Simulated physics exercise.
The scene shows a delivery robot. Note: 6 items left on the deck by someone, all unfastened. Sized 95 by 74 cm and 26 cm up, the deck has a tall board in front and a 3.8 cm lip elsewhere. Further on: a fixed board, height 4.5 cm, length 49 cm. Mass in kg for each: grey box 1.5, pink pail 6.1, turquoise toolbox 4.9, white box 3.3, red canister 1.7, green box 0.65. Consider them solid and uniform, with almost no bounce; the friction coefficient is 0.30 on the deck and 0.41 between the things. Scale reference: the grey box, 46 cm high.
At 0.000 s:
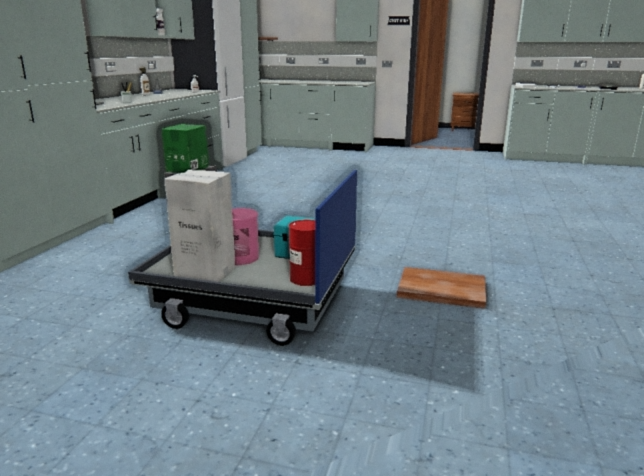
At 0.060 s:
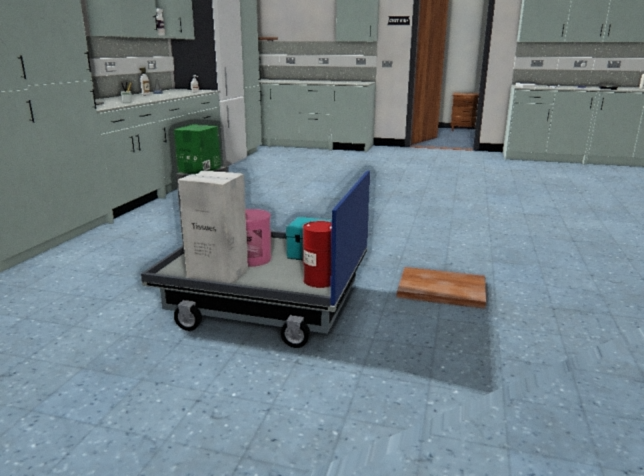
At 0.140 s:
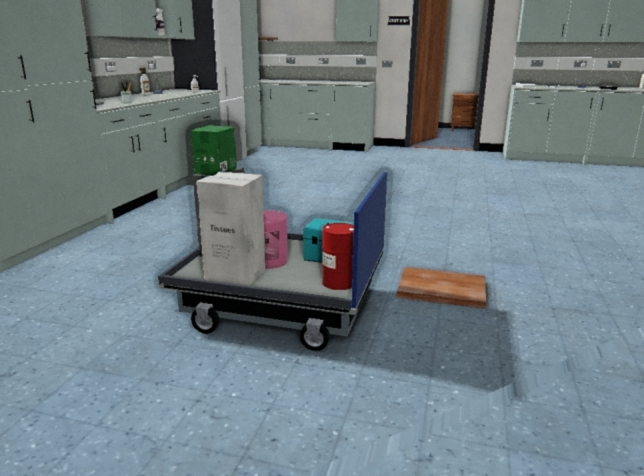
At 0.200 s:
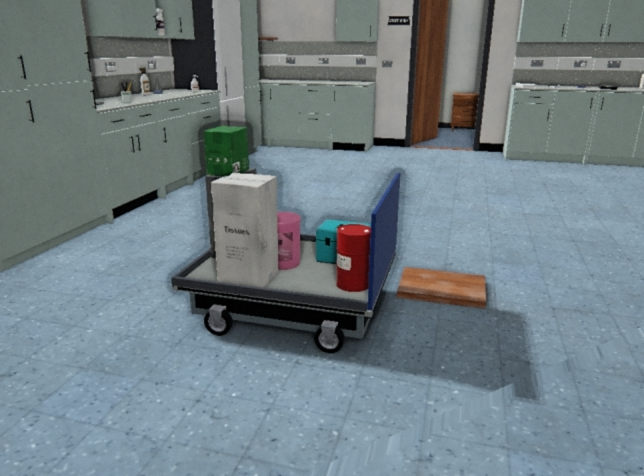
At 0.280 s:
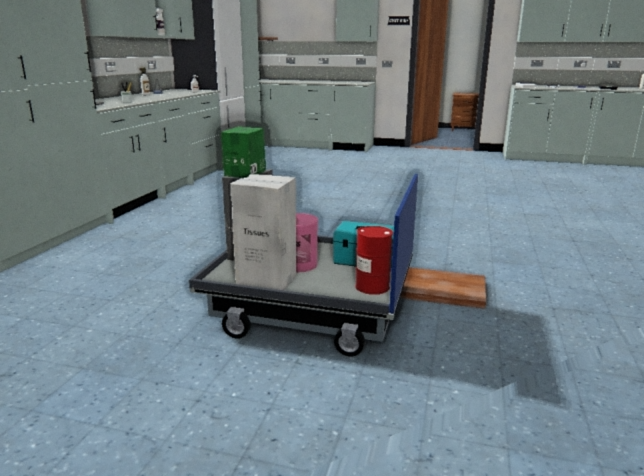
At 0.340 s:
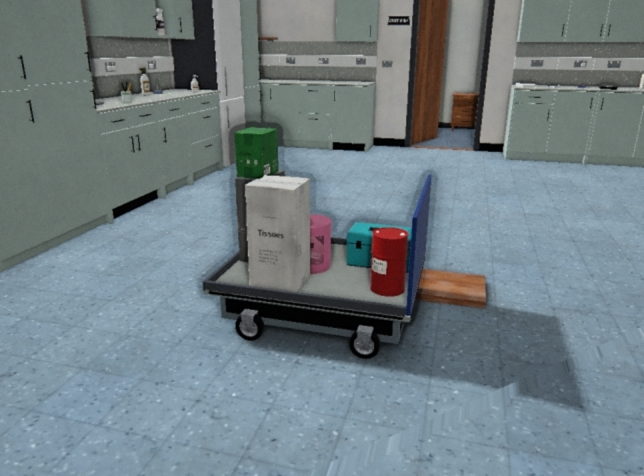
A low four-wheeled cart with a blue board at its right end stands on the pale blue tiled floor of a room lined with grey-green cabinets, seen from slightly above. It carries a tall whitish box at the front left, a green box behind, a pink pail, a turquoise box and a red canister. The cart rolls steadily rightward and slightly nearer, its load riding along, partly covering a wooden slab, while the view stays still.
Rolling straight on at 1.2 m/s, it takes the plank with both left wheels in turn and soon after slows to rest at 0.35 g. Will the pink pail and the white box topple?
One by one: The pink pail does not tip. The white box does not tip.
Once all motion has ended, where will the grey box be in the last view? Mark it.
In the last view, its centre sits near (615, 246).
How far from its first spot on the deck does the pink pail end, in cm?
Net distance near 8 cm.
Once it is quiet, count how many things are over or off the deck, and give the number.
That gives 2.
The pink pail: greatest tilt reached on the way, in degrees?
At most 4 degrees.
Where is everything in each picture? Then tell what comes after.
Cart has run 0 cm; pink pail (239, 236); white box (202, 226), in the first frame.
Cart has run 7 cm; red canister (320, 254); green box (198, 149), in the second frame.
Cart has run 17 cm, in the third frame.
Cart has run 24 cm; red canister (354, 258); green box (227, 151), in the fourth frame.
Cart has run 34 cm, in the fifth frame.
Cart has run 41 cm; pink pail (311, 244); white box (280, 234), in the sixth frame.
By 0.74 s, cart has run 89 cm; red canister 2 cm from its spot; turquoise toolbox 2 cm from its spot.
By 1.04 s, cart has run 125 cm; white box tilted 5° near (469, 248); green box tilted 10°; grey box tilted 10°.
By 1.44 s, cart has run 173 cm; white box 2 cm from its spot near (587, 264); green box tilted 19°; grey box tilted 19°.
By 1.84 s, cart has run 199 cm, stopped; white box 6 cm from its spot; pink pail 6 cm from its spot; green box tilted 67°.
When it is over (2.7 s), lying over on the deck, grey box and green box; the other 4 within 10 cm of the start.
